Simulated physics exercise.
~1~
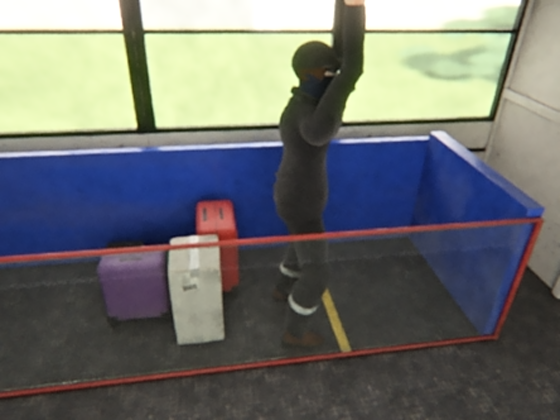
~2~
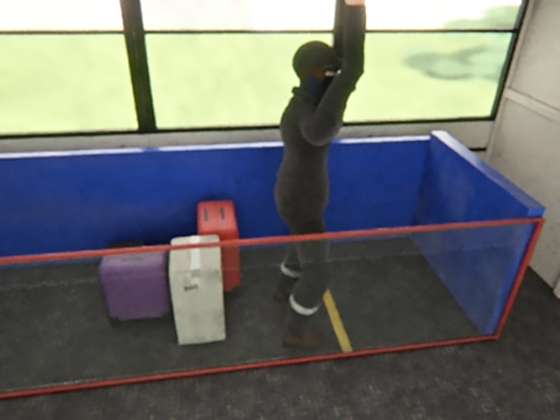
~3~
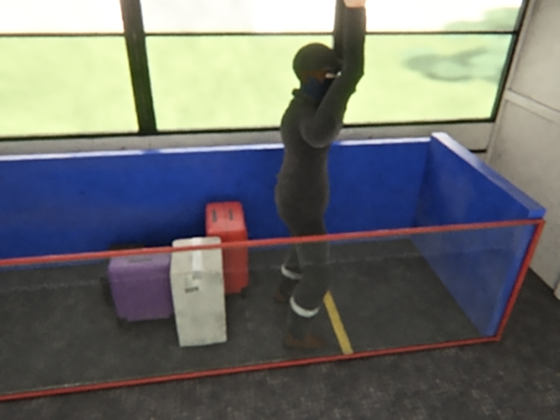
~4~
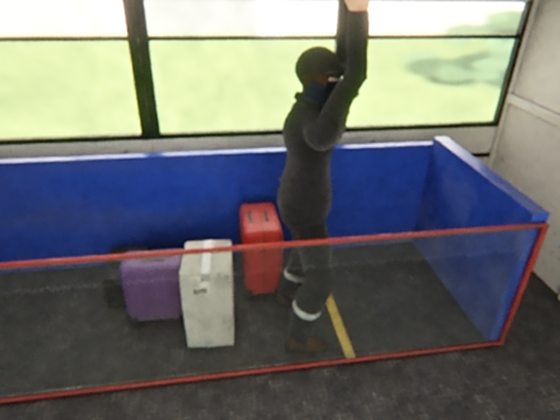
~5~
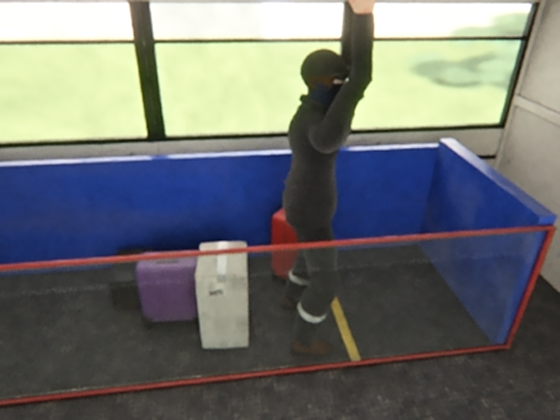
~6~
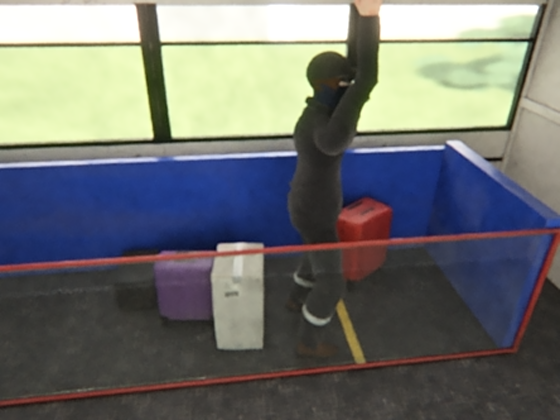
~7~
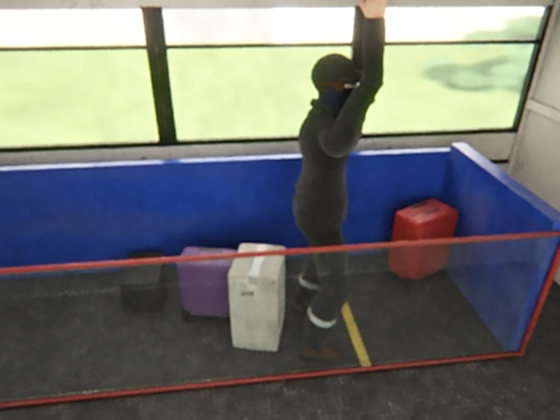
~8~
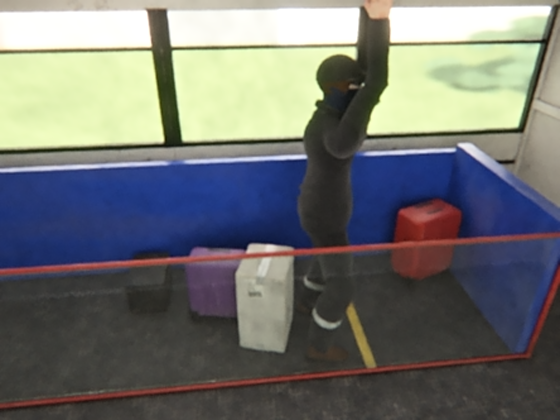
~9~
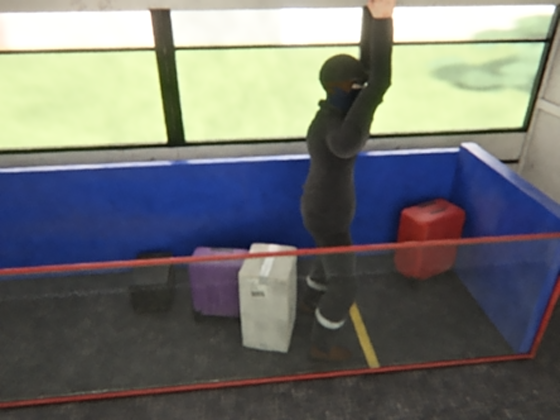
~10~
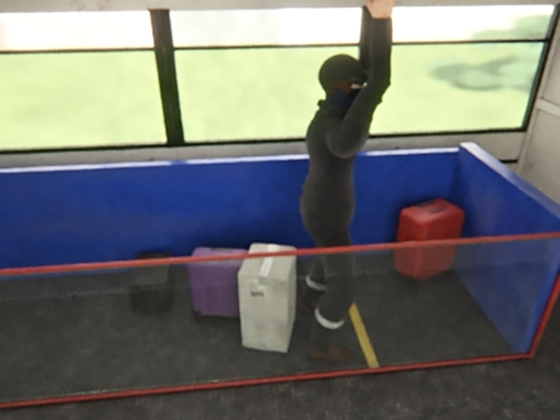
In a bus bay, a red case rolls right past a standing person and the yellow line.
